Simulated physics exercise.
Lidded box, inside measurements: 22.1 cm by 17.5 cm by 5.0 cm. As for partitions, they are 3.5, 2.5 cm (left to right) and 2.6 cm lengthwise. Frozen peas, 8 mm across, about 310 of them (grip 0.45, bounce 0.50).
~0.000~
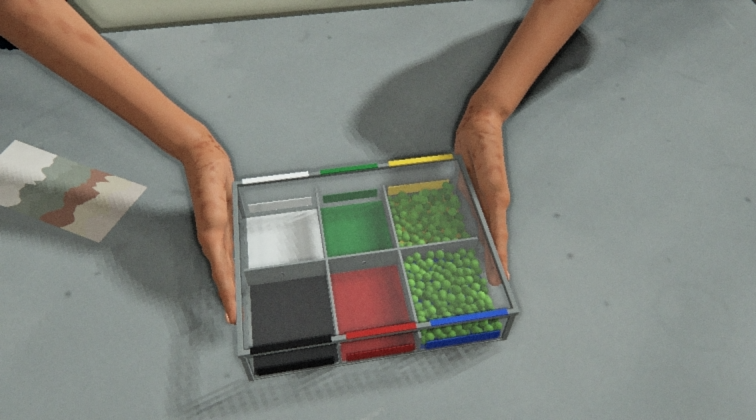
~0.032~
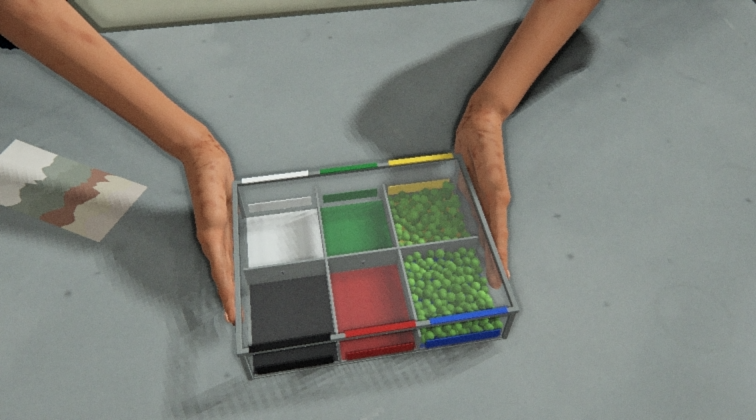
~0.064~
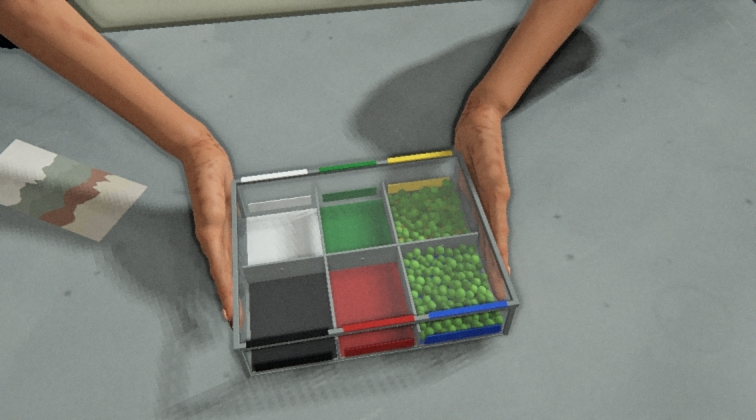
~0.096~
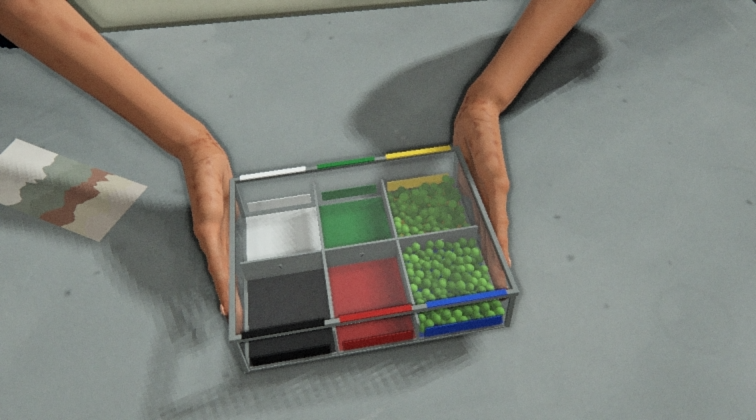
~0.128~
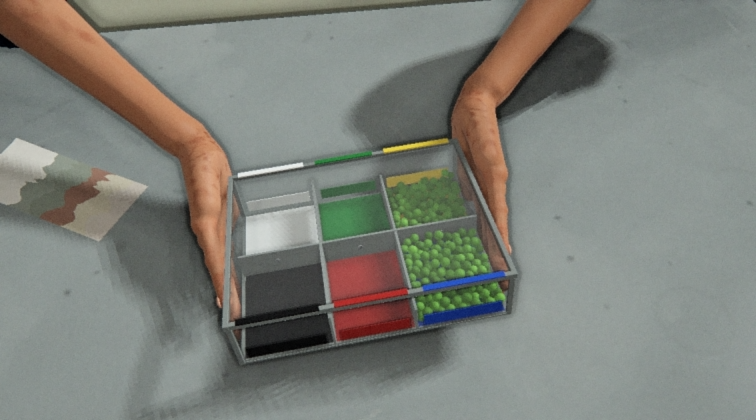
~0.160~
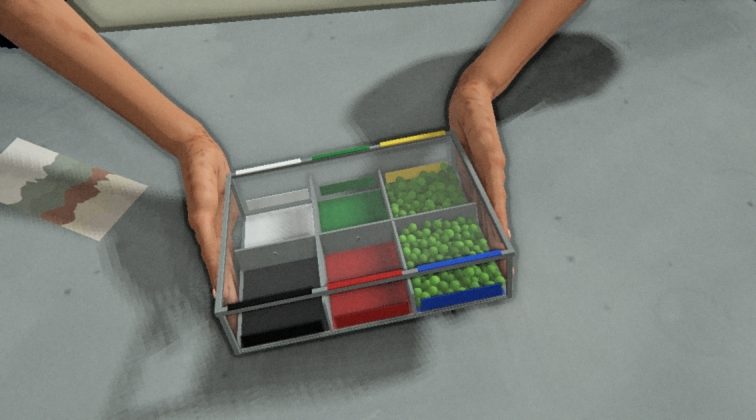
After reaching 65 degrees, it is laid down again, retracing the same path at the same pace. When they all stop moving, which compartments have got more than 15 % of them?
Red: Fails. Blue: Succeeds. Green: Succeeds. Yellow: Succeeds. White: Fails. Black: Fails.
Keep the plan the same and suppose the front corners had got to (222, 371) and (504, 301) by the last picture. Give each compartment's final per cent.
Red 40, blue 35, green 5, yellow 10, white 0, black 5.
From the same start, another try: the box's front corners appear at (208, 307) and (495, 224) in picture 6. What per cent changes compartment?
About 50 per cent.
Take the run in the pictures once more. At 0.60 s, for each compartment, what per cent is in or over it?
In per cent: Red 0, blue 50, green 5, yellow 45, white 0, black 0.
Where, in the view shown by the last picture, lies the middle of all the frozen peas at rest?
Centre at rest: Approx. (406, 216) px.
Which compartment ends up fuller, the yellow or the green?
Yellow comes out ahead.
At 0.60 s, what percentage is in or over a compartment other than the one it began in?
About 10 percent.
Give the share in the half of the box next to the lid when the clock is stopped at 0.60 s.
Roughly 30 per cent.
After 0.60 s, tilt 65 degrees; blue 50 %, green 5 %, yellow 45 %.
After 0.90 s, tilt 26 degrees; blue 30 %, green 25 %, yellow 45 %.
After 1.29 s, tilt 0 degrees; blue 30 %, green 25 %, yellow 45 %.
By 1.8 s all is still; red 0 %, blue 30 %, green 25 %, yellow 45 %, white 0 %, black 0 %.
